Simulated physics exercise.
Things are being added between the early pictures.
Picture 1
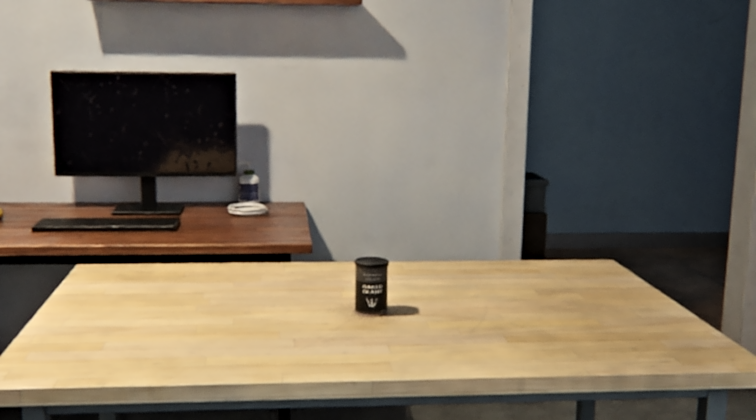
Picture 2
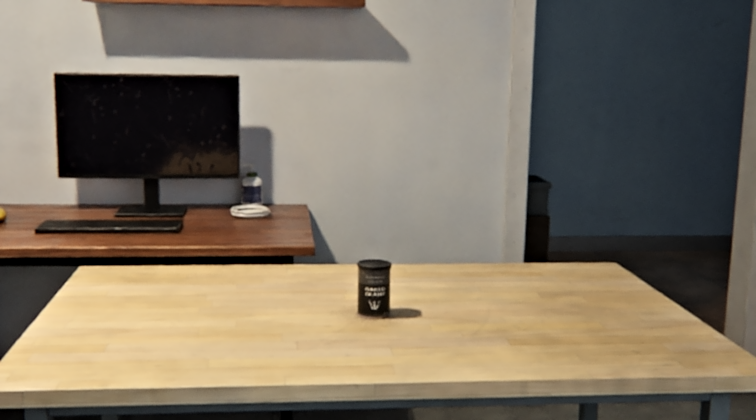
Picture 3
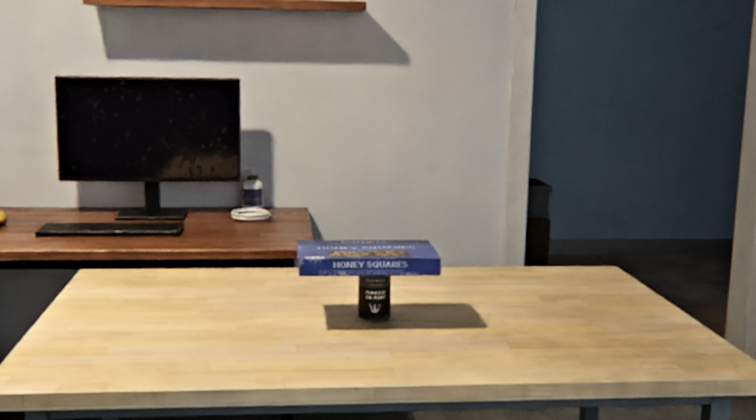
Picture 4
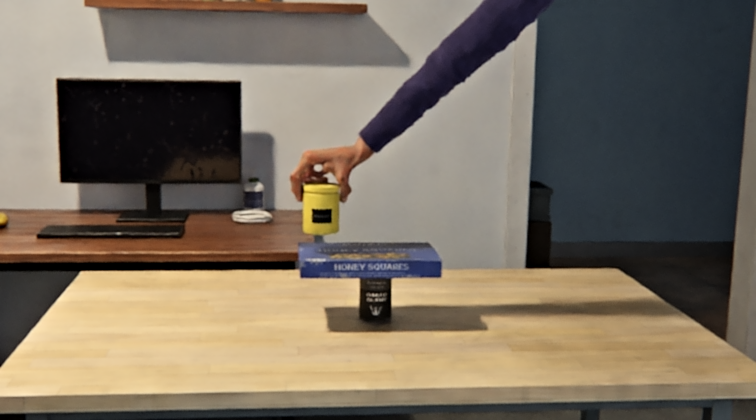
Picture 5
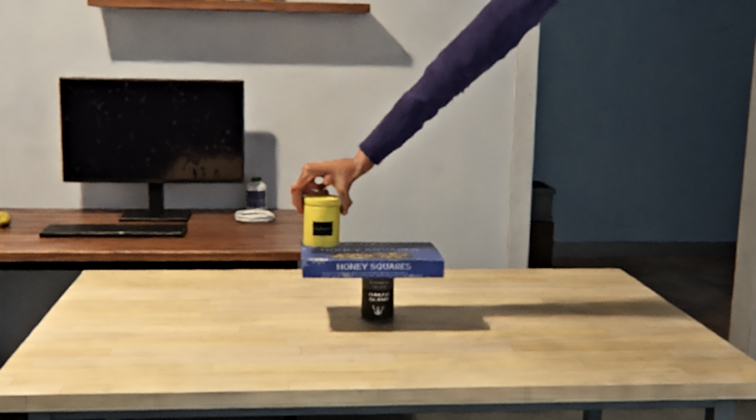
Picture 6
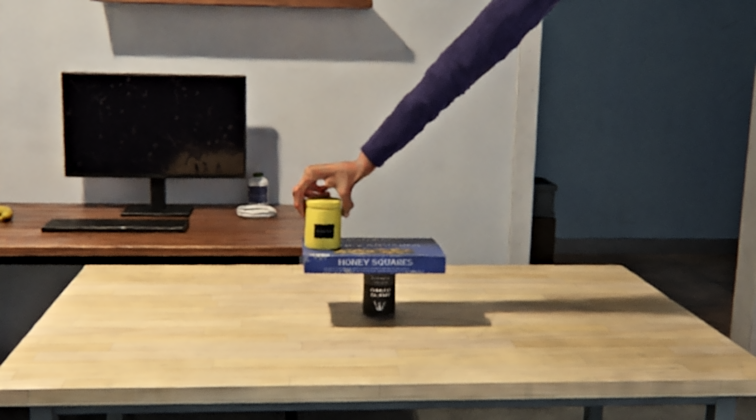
A hand in a purple sleeve lowered a yellow jar onto the left end of a blue Honey Squares box, which had appeared on top of a small black tin on the wooden table.
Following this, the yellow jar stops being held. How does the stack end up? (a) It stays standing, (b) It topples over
b.
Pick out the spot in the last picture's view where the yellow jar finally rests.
It finishes at about (278, 299).
Then, 0.40 s later than the last frame, yellow jar now fallen; blue packet tilted by 51°.
Then, 0.60 s later than the last frame, blue packet tilted by 68°.
When it is over, fallen, yellow jar; lying over in the stack, blue packet; black tin as before. End places, in pixels of the last picture, yellow jar near (278, 299). The stack loses its balance.
